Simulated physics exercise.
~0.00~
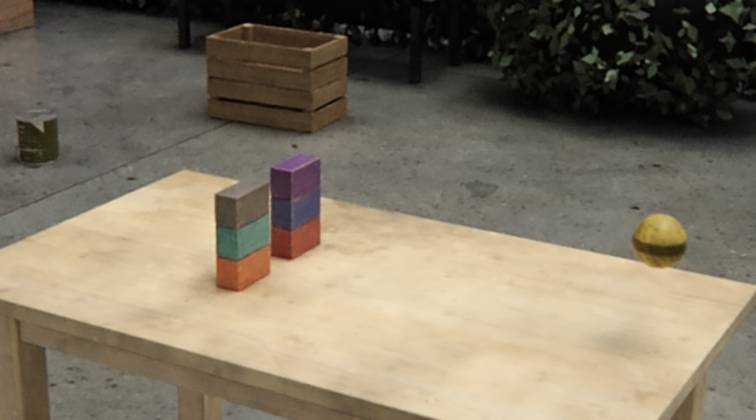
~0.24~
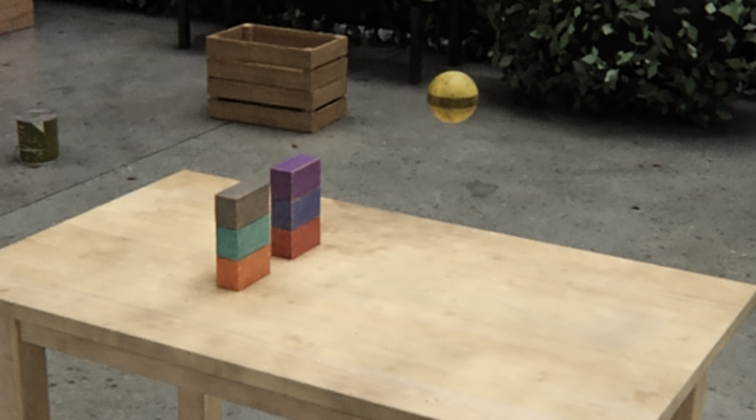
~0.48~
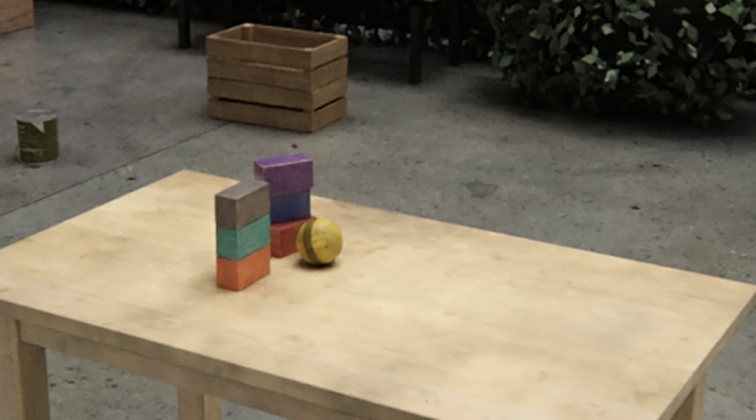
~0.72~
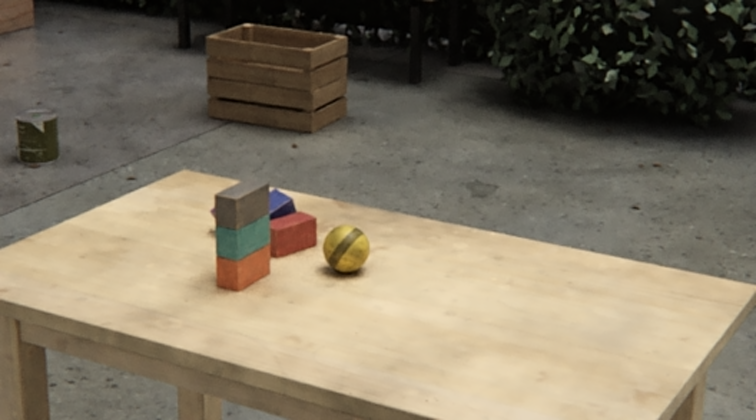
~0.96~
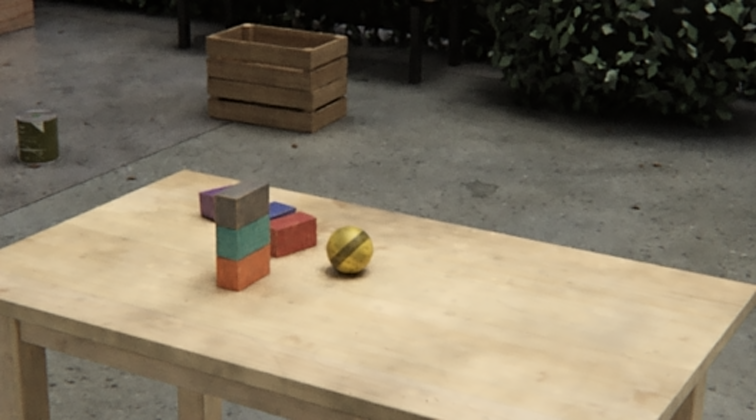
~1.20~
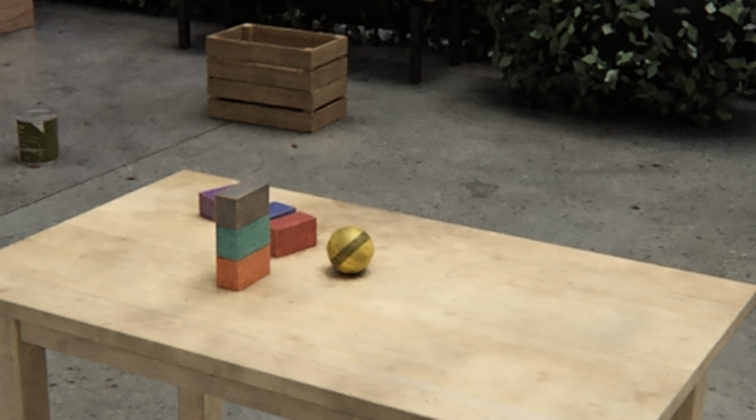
In a paved yard with a slatted wooden crate, a can and a leafy bush behind, a pale wooden table is seen from slightly above. Two stacks of three blocks stand on its left half, grey over turquoise over orange in front, and purple over blue over red just behind to the right. A yellow ball with a dark band flies in from the right, rises, then drops against the rear stack. The purple and blue blocks topple leftward behind the front stack, while the ball moves back slightly right. It comes to rest beside the upright red block, with the front stack still standing.
